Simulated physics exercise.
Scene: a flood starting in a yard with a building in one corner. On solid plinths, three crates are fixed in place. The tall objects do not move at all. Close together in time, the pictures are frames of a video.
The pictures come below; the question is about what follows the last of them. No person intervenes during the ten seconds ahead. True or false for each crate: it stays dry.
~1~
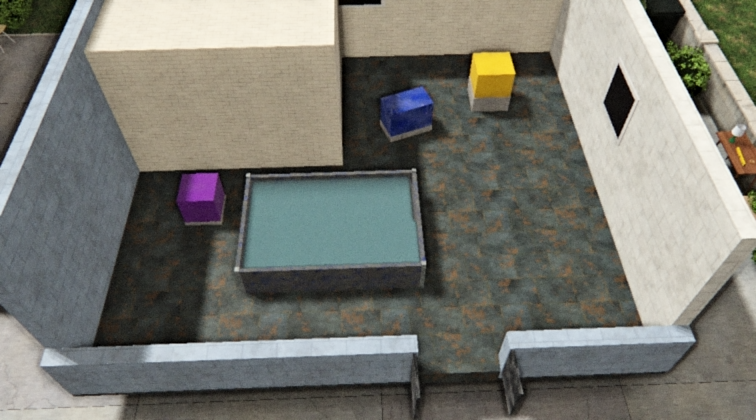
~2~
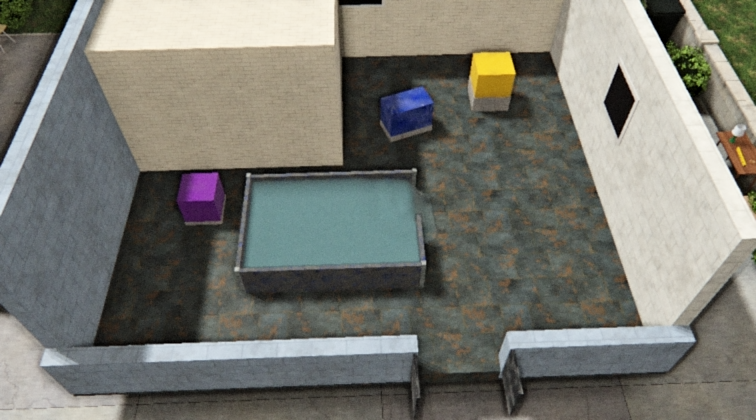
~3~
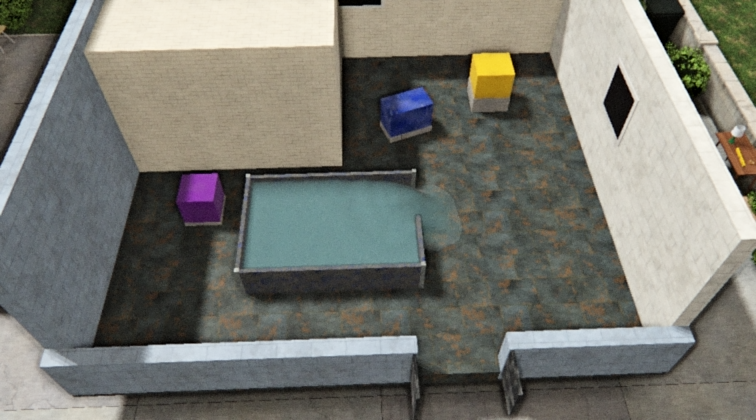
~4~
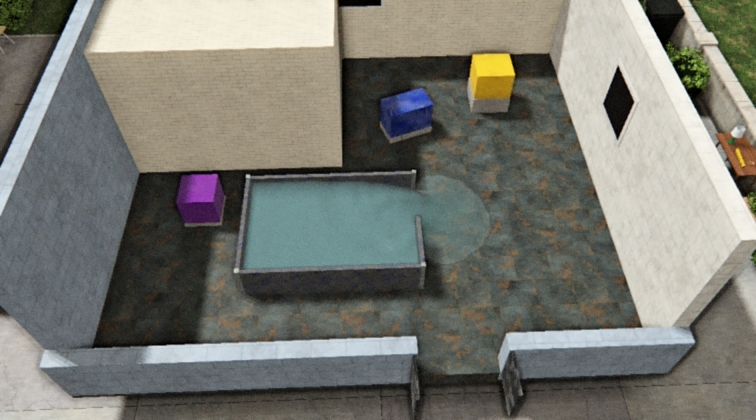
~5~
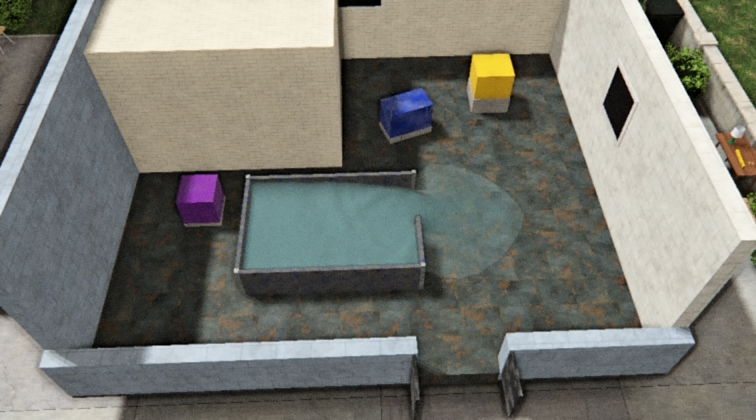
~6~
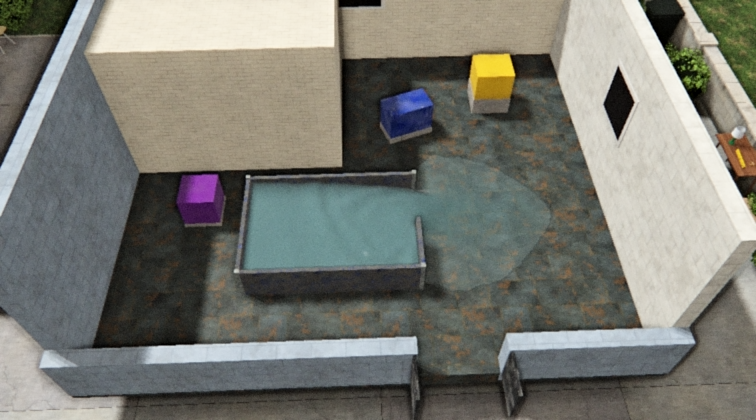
Purple crate: True, it stays dry; blue crate: True, it stays dry; yellow crate: True, it stays dry.
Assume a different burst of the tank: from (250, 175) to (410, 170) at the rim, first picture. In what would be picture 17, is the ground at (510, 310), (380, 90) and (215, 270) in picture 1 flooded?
Okay, the first is left untouched, the next is waterlogged, and the last is left untouched.
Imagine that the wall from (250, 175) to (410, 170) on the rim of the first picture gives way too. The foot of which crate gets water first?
My pick is the blue-painted one.
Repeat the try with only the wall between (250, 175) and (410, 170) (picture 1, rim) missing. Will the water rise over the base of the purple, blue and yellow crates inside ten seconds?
Purple crate is reached; blue crate is reached; yellow crate is not reached.
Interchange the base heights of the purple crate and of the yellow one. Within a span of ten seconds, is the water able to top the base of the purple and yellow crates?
Taking them in turn, purple crate stays clear, then yellow crate is drenched.
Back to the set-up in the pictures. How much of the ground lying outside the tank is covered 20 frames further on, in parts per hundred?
My estimate is roughly 40 percent.
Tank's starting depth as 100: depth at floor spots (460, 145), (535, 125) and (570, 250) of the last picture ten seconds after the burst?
Estimate: 4, 14, 14 %.
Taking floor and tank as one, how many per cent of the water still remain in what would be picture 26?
Roughly 100 parts in a hundred.
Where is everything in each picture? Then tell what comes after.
In the first picture, the tank at (332, 221) is whole and still.
In the second picture, water pours out at (414, 209) and has run to (425, 239).
In the third picture, water pours out at (413, 211) and has run to (457, 233).
In the fourth picture, the front is at (485, 230), out from the gap at (413, 212).
In the fifth picture, the front is at (519, 217), out from the gap at (413, 212).
In the sixth picture, the front is at (541, 206), out from the gap at (413, 212).
A moment on, water covers 25 % of the floor; the purple crate not reached, the blue crate not reached, the yellow crate not reached.
Next, water covers 30 % of the floor; the purple crate not reached, the blue crate water round its plinth, the yellow crate water round its plinth.
Then, water covers 40 % of the floor; the purple crate not reached, the blue crate water round its plinth, the yellow crate water round its plinth.
Later, water covers 65 % of the floor; the purple crate not reached, the blue crate water round its plinth, the yellow crate water round its plinth.
In the end, water covers 85 % of the floor; the purple crate stayed above the water, the blue crate stayed above the water, the yellow crate stayed above the water.
